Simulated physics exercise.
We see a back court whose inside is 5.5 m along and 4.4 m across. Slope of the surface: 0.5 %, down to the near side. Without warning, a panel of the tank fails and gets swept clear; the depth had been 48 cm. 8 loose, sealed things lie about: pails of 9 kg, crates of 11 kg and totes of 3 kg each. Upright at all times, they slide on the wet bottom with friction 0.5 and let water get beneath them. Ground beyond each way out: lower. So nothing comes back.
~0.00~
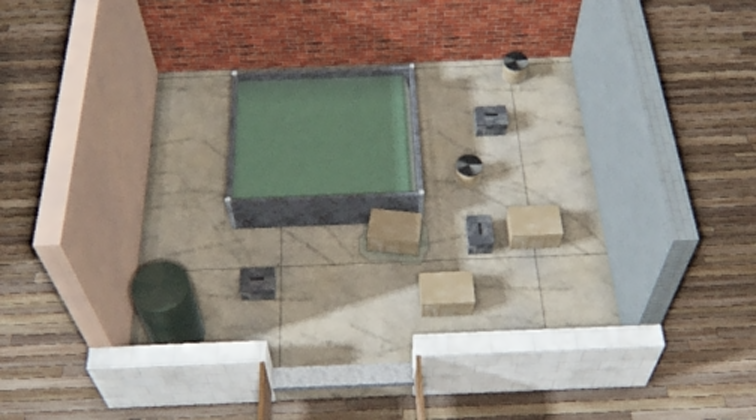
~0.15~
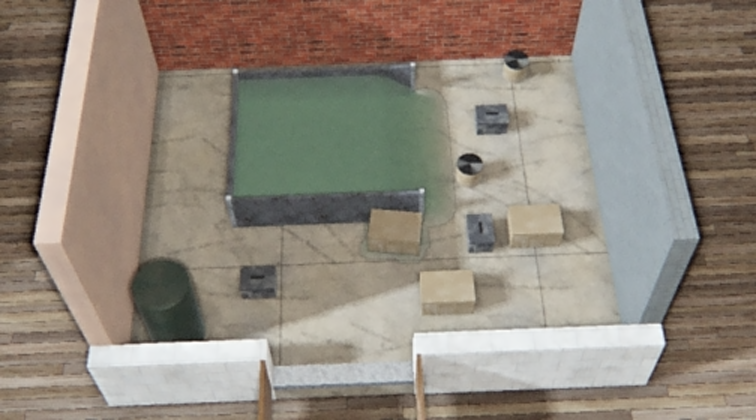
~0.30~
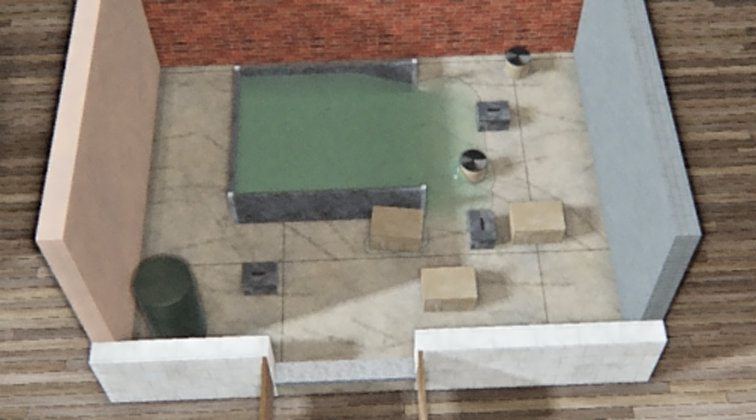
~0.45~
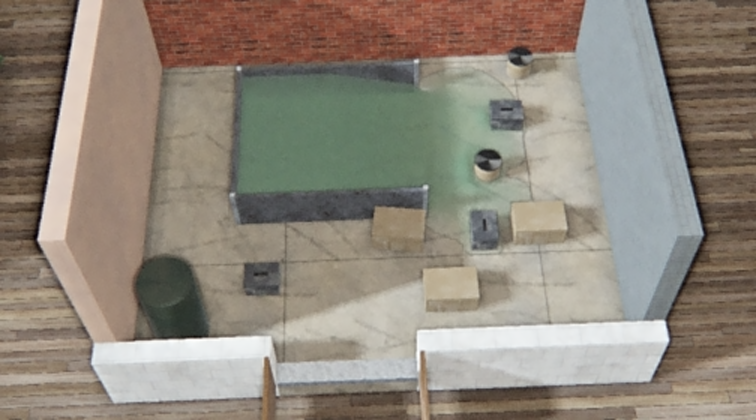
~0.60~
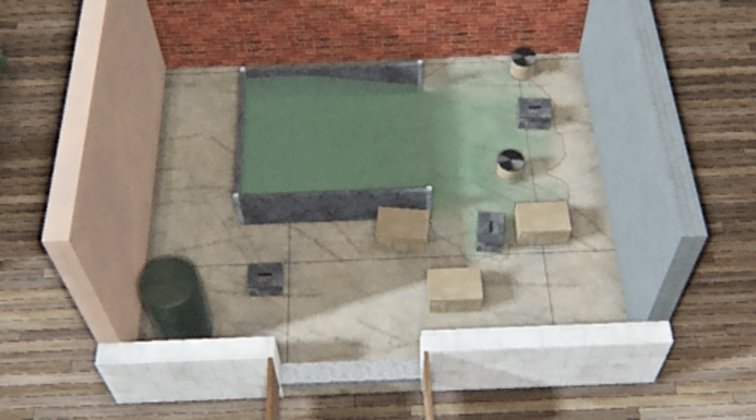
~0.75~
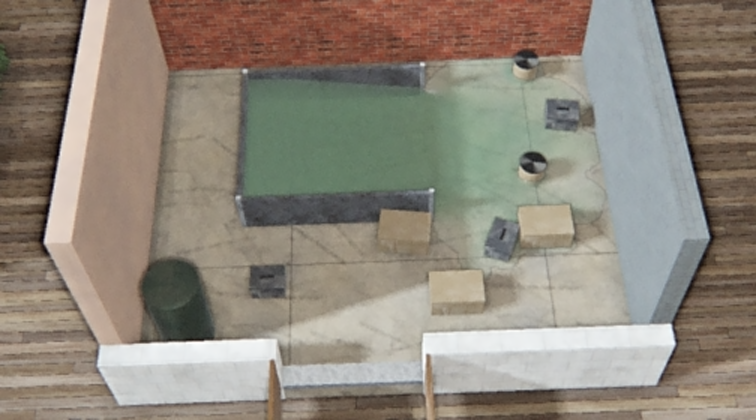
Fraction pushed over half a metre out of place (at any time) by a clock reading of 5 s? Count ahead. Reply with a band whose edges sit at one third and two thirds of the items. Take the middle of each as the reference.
Band: Two thirds or above.
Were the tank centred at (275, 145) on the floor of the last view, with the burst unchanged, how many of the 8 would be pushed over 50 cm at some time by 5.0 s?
Then 6 of them would.
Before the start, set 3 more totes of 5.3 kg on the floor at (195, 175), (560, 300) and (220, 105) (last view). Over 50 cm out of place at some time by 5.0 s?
In order: Within it, beyond it, within it.
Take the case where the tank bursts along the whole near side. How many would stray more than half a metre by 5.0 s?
Then it comes to 4.
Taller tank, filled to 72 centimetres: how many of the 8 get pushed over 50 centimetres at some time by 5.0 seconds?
Then the count would be 7.
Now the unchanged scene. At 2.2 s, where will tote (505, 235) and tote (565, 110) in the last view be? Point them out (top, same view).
Near (541, 329) and (577, 80).
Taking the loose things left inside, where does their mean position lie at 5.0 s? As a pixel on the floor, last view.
(333, 221).
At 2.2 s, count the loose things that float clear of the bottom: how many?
Then: 5.
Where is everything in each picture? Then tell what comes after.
A tote at (491, 115) rests on the ground; a pail at (469, 165), on the bottom; 4.2 m2 under water; 0 of 8 have shifted, in the first picture.
A tote at (492, 114) rests on the ground; a pail at (470, 164) rests on the ground; water covers 5.1 m2; 0 of 8 have shifted, in the second picture.
A tote at (494, 110) rests on the ground; a pail at (474, 160) rests on the ground; 6.0 m2 under water; 0 of 8 have shifted, in the third picture.
A tote at (507, 109) rests on the ground, 14 cm from its start; a pail at (488, 160) rests on the ground, 18 cm from its start; water covers 7.0 m2; 2 of 8 have shifted, in the fourth picture.
A tote at (535, 108) rests on the ground, 45 cm from its start; a pail at (511, 160) rests on the ground, 41 cm from its start; 8.2 m2 under water; 2 of 8 have shifted, in the fifth picture.
A tote at (563, 109) rests on the ground, 77 cm from its start; a pail at (533, 162), on the bottom, 65 cm from its start; water covers 9.5 m2; 3 of 8 have shifted, in the sixth picture.
After 1.1 s 2 of 8 are over 50 cm from their spots; 1 afloat.
After 2.2 s 4 of 8 are over 50 cm from their spots; 5 afloat.
After 3.5 s 4 of 8 are over 50 cm from their spots; 5 afloat.
After 5.0 s 7 of 8 are over 50 cm from their spots, and 7 have been at some point; 2 afloat.
